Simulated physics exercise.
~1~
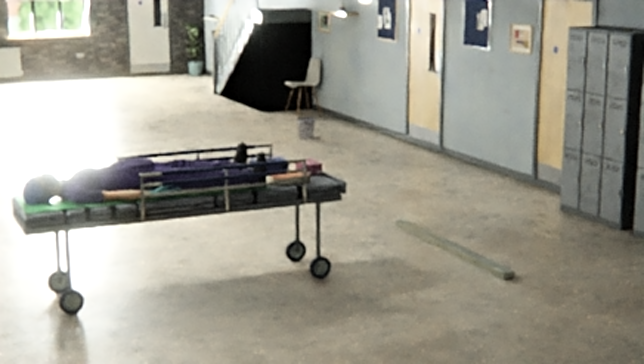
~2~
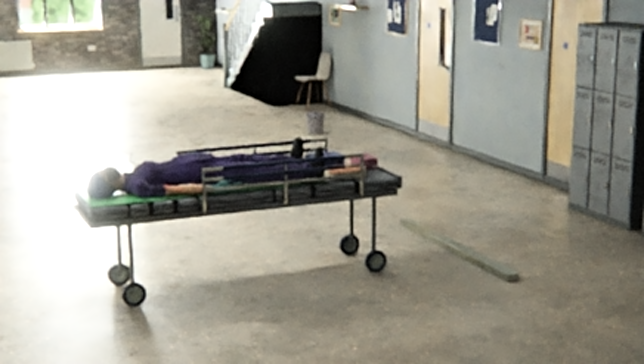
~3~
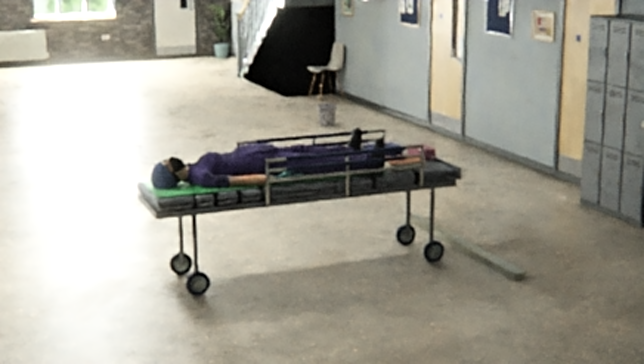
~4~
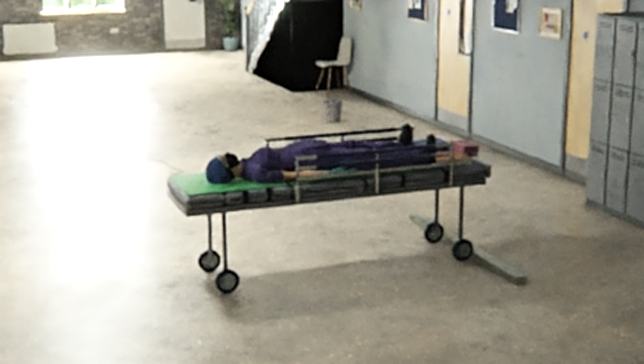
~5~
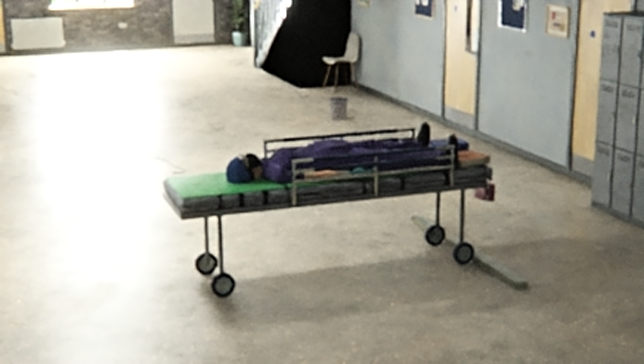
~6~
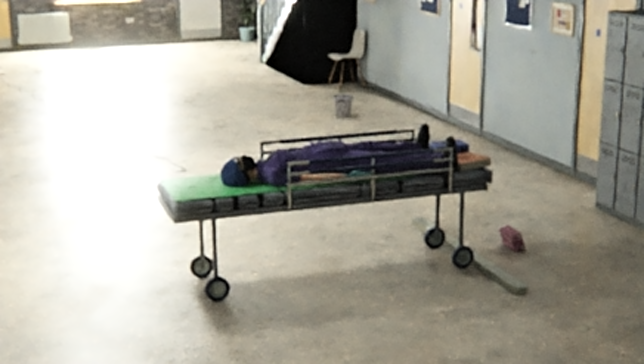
A wide hallway with a pale floor, grey lockers and wooden doors on the right is seen from slightly above, the view drifting gently sideways. A limp figure in dark purple clothing and a blue cap lies on a trolley with a green mat and low side rails, feet toward the right, with small pink, orange and blue items near the feet. The trolley rolls right, feet first, toward a thin strip on the floor, and stops there, staying level. The figure slides a little farther toward the foot end, and the pink box tips over the edge. It ends on the floor, while the orange item and the figure remain aboard.
